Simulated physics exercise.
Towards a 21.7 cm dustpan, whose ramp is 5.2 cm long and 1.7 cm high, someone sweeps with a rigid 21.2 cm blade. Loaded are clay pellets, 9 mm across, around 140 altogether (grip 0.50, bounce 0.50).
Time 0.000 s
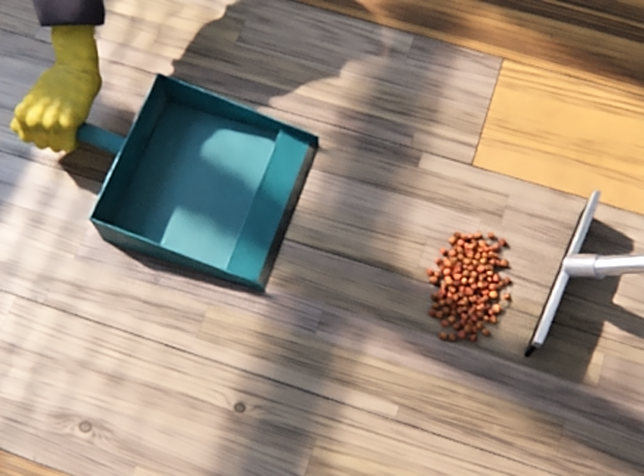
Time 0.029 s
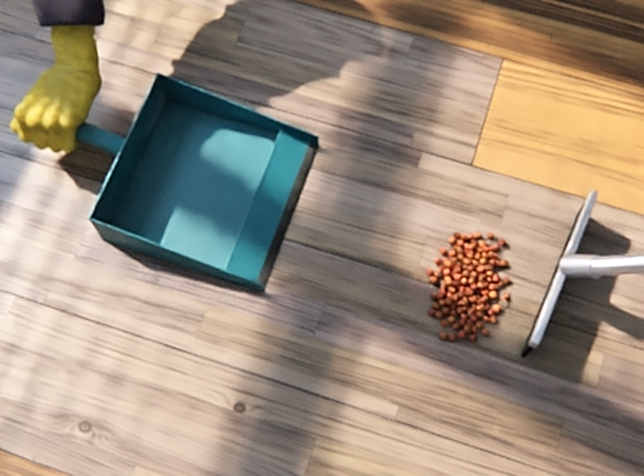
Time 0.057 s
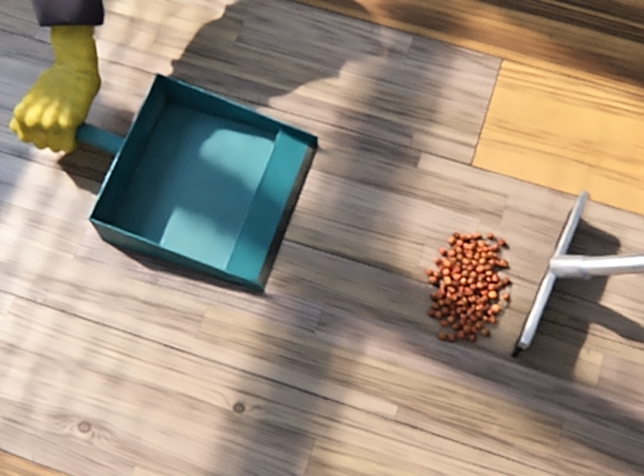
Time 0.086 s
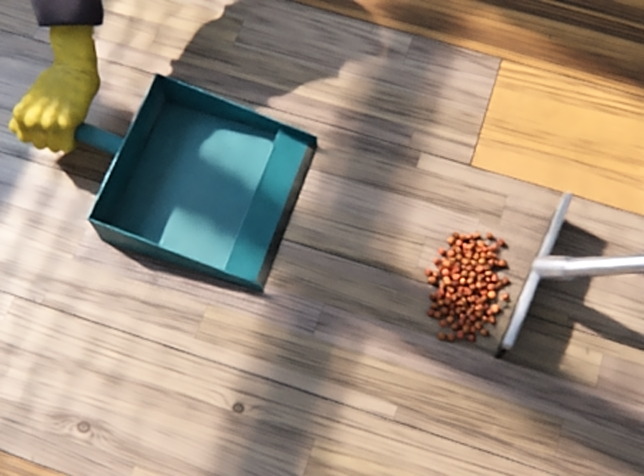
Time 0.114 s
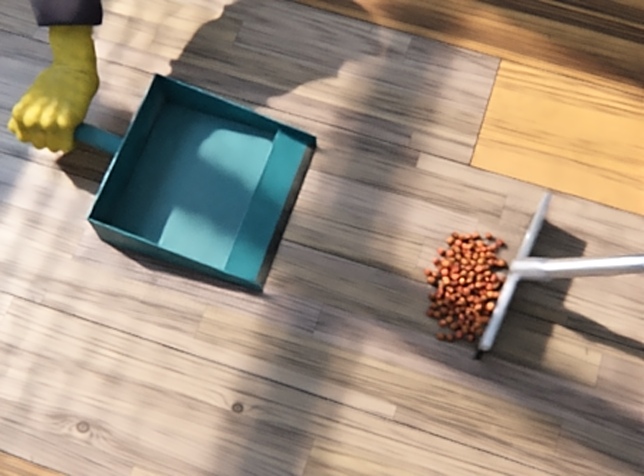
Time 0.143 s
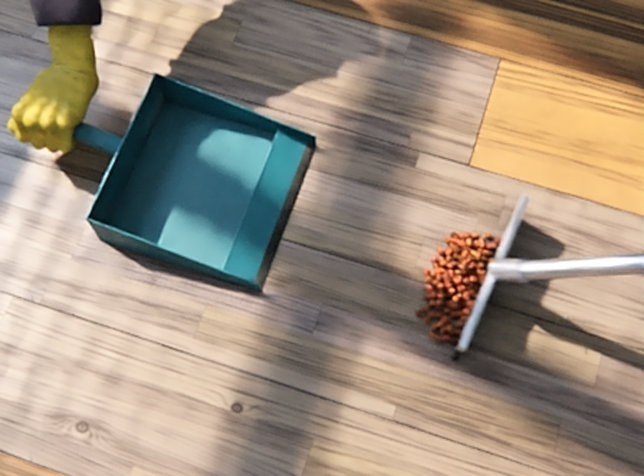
A yellow-gloved hand held a teal dustpan still on the wooden floor while a long-handled blade slid left up to a small heap of reddish-brown pellets and began pushing them together.
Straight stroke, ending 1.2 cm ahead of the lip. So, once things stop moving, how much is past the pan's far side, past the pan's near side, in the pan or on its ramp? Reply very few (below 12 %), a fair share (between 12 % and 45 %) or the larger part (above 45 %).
Past the pan's far side - very few; past the pan's near side - a fair share; in the pan or on its ramp - a fair share.
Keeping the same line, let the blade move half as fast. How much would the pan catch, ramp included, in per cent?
Some 5 %.
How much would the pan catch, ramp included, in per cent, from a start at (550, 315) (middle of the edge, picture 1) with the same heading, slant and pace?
Something close to 10 percent.
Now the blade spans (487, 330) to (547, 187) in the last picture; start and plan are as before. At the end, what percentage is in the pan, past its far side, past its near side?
Per cent by place - pan 35, far side 5, near side 10.
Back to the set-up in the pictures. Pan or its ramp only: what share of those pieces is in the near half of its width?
I'd put it at around 90 per cent.
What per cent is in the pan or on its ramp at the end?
Result: Roughly 20 %.
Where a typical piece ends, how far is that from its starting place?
About 24 cm.
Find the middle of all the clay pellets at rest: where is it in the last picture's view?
Estimated resting centre: Around (277, 250).
After 0.29 s, middle of the blade 14 cm from the lip; 0 % over the lip, far side 0 %, near side 10 %.
Then, at 0.39 s, middle of the blade 6 cm from the lip; 0 % over the lip, far side 0 %, near side 20 %.
After 0.63 s, middle of the blade 3 cm from the lip; 20 % over the lip, far side 5 %, near side 25 %.
By 1.1 s all is still; far side 5 %, near side 25 %, pan 20 %, in front of the lip or behind the blade 55 %.
